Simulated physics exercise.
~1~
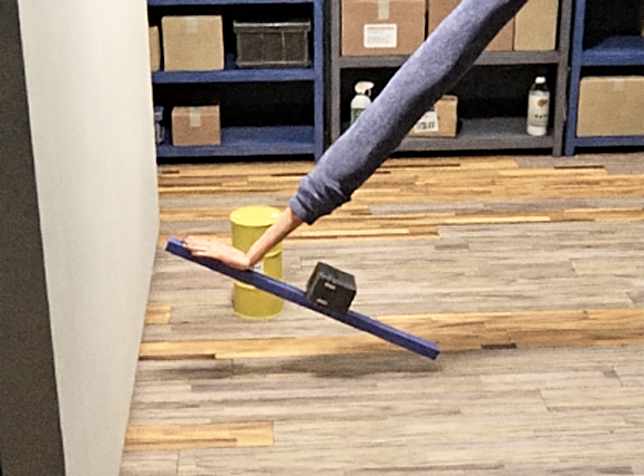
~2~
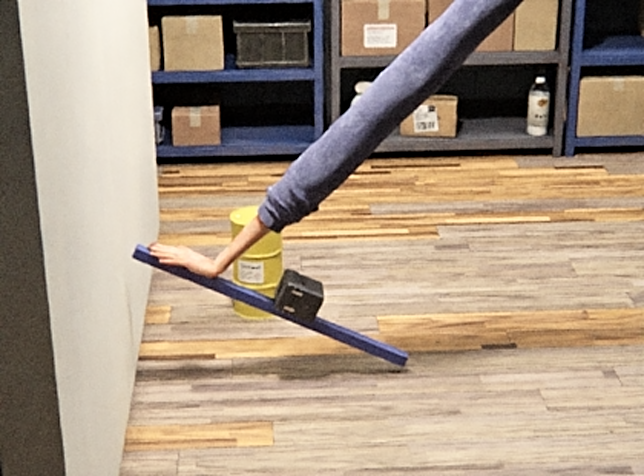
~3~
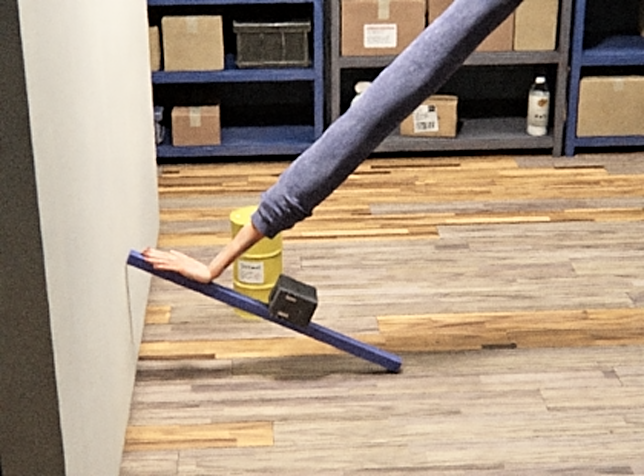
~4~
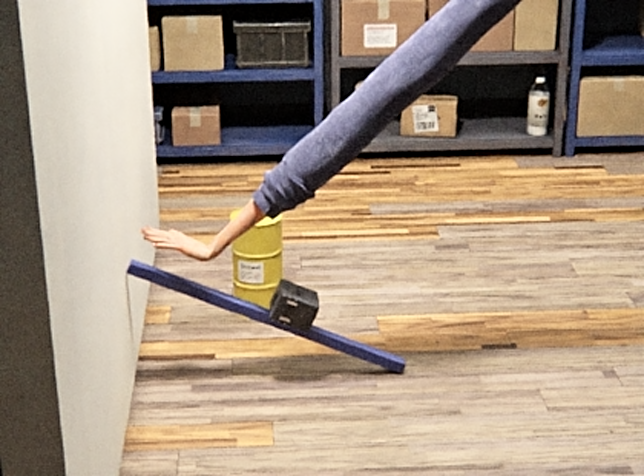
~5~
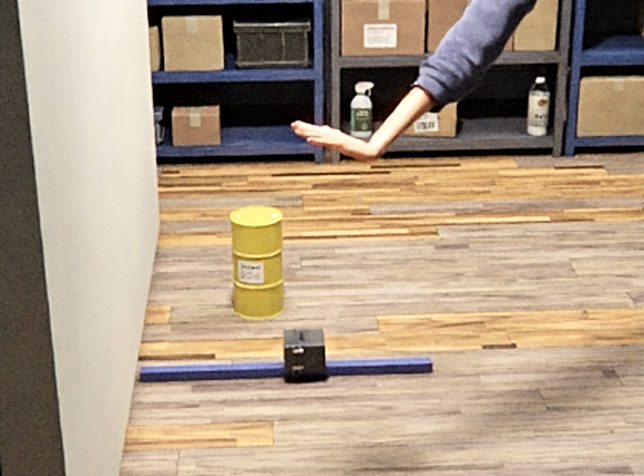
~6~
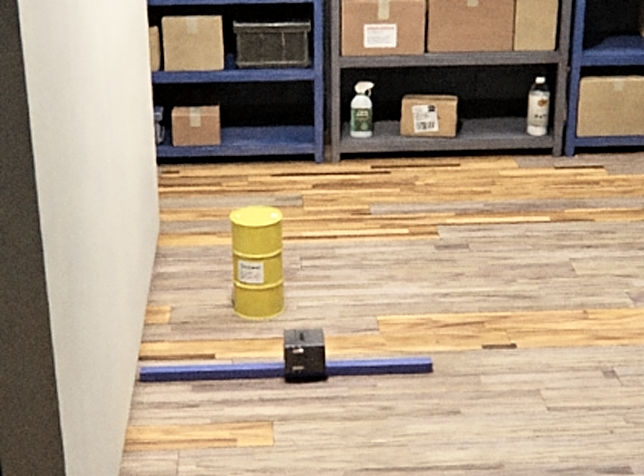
A hand leans a blue pole against the wall, lets go, and it slips flat.
